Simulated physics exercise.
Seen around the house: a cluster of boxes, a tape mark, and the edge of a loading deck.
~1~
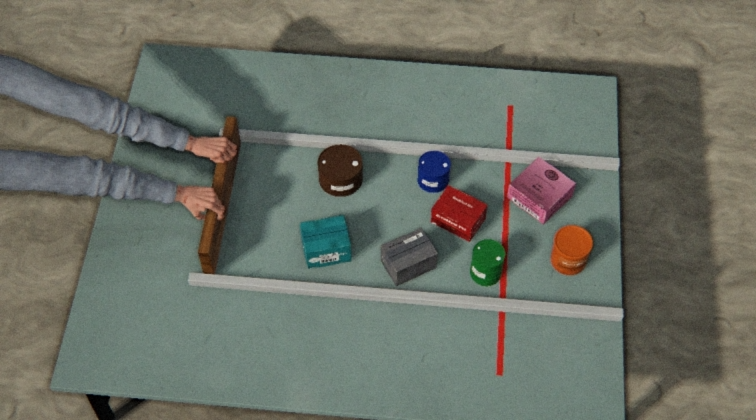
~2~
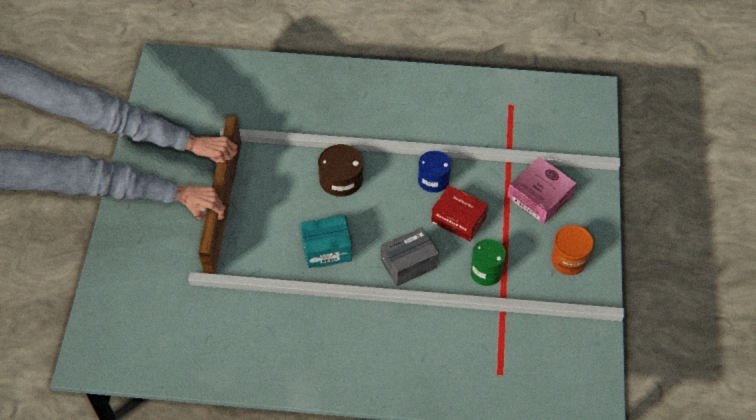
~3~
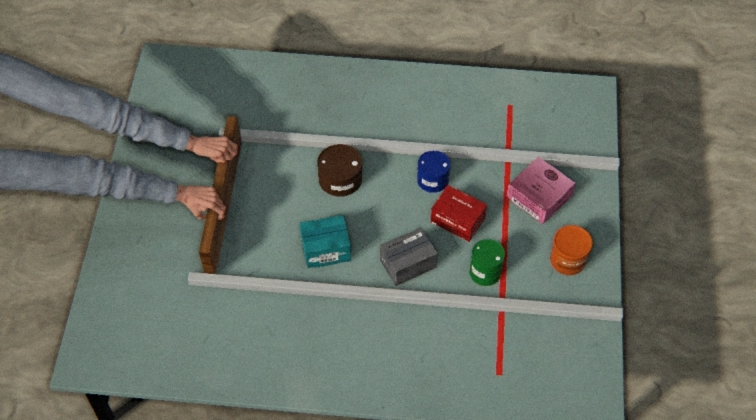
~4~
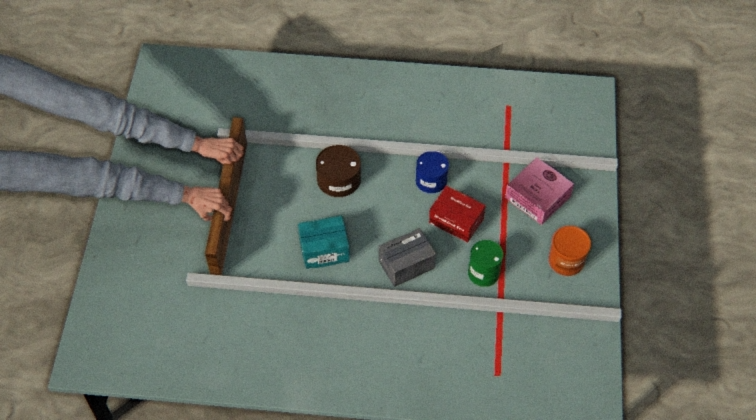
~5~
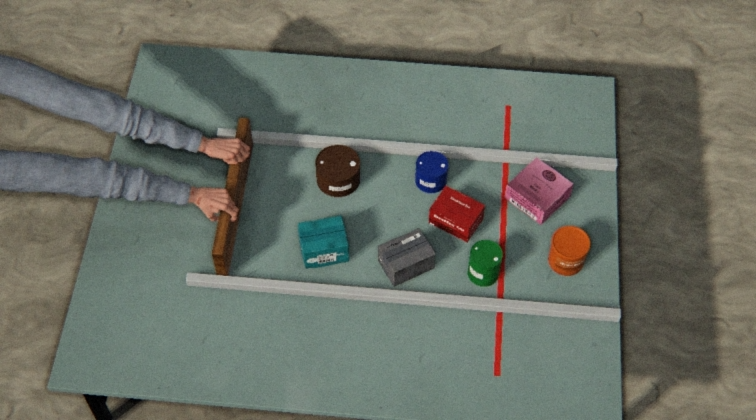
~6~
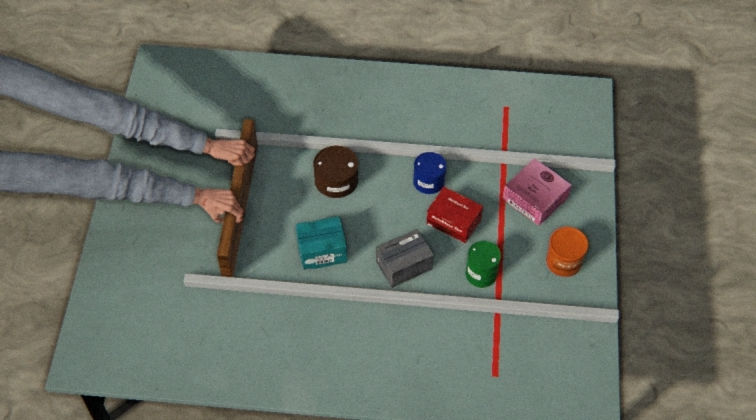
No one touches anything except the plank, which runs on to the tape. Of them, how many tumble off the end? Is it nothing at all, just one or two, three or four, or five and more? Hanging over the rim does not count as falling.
When it halts, not one of them has come off.
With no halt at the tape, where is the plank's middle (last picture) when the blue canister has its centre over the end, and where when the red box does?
First it's close to (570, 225), next close to (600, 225).
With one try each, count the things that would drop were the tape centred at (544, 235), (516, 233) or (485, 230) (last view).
You'd get 1, then 1, then 0.
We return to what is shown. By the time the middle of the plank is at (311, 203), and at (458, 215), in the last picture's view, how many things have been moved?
Tally at point one: 2; at point two: 8.
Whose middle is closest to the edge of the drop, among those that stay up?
That's the green canister.
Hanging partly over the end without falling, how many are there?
Overhanging: 1.
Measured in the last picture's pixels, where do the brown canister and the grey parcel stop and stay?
The brown canister at (526, 190), the grey parcel at (569, 282).
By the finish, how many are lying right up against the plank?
That would be 3 of them.
Soon after, none off yet; orange pail at rest near (567, 252); pink box at rest near (537, 192); green canister at rest near (483, 264).
Then, none off yet; orange pail at rest near (567, 252); pink box at rest near (537, 192); green canister moved about its own width near (517, 268).
At rest, the number that fall off is zero.
